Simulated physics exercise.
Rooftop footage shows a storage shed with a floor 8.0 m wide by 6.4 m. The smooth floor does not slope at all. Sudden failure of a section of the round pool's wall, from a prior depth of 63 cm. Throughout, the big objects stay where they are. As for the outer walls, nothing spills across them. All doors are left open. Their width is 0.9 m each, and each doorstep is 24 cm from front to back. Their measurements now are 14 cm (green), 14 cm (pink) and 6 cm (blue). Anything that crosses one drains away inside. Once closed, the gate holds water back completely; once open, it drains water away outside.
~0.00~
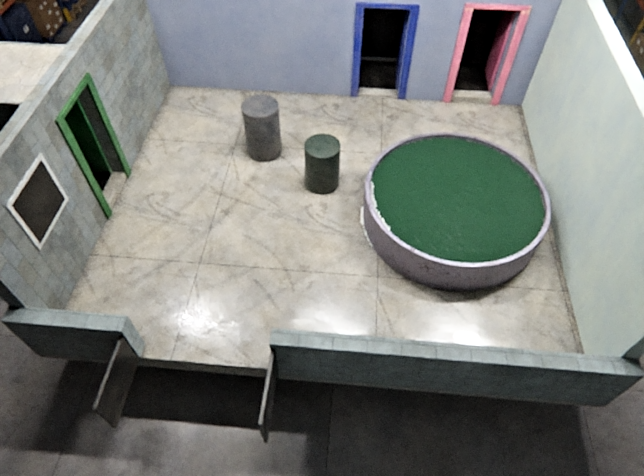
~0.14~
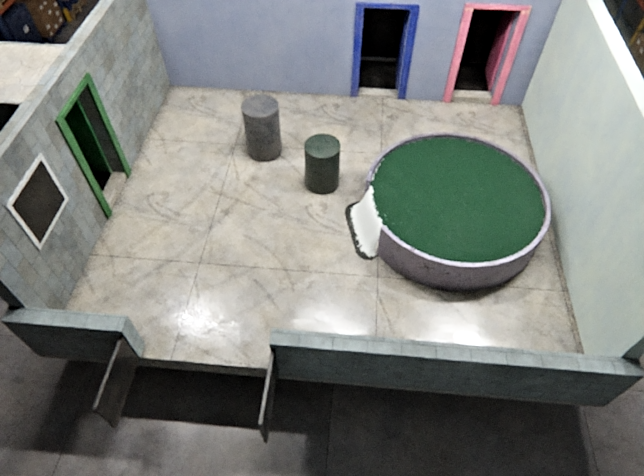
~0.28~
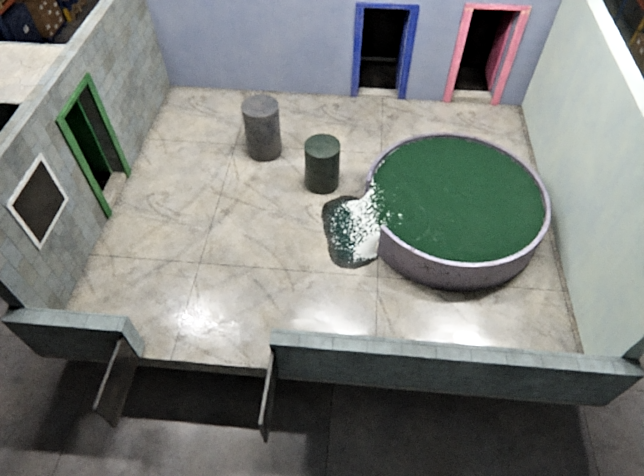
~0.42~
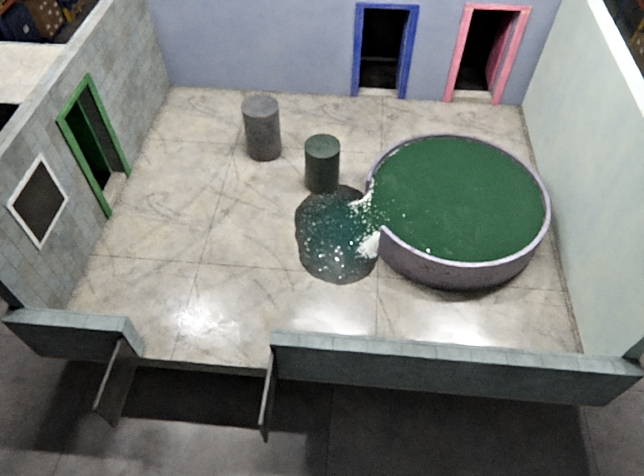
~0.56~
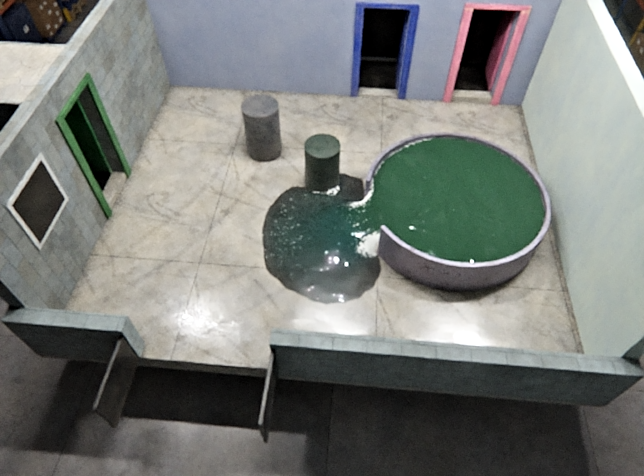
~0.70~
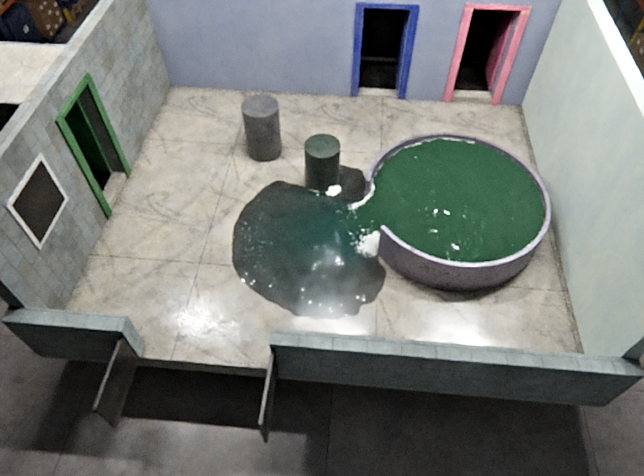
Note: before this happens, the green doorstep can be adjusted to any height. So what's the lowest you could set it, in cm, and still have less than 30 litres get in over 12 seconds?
Some 17 cm would be the lowest.
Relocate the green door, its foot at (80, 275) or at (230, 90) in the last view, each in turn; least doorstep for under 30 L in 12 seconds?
In turn: About 17 cm, about 9.0 cm.
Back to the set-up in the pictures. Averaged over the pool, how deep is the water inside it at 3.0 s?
I'd put it near 39 cm.
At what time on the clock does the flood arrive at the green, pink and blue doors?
Arrival times - green 1.8 s, pink 8.5 s, blue 6.5 s.
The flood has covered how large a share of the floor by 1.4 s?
I'd say near 30 percent.
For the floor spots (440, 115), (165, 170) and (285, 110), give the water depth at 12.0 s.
Close to 3, 8 and 7 cm deep.
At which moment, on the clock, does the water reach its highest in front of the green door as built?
The level tops out near 2.6 seconds.
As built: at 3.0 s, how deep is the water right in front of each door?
Green door: 23 cm; pink door: 0 cm; blue door: 0 cm.
After 1.4 s water covers 30 % of the floor, deepest (34 cm) near (357, 228); it has not reached the green door.
After 3.0 s water covers 45 % of the floor, deepest (30 cm) near (54, 334); 23 cm at the green door, 24 litres in over its 14 cm doorstep.
After 12.0 s water covers 85 % of the floor, deepest (11 cm) near (170, 88); 8 cm at the green door, 64 litres in over its 14 cm doorstep.
At the green door as built, the water arrived by 1.9 s and peaked near 24 cm at 2.6 s.
Run again over the same 12 s with other heights there, 64 litres in over 14 cm, 14 litres over 19 cm. The limit of 30 litres is kept from about 17 cm up.
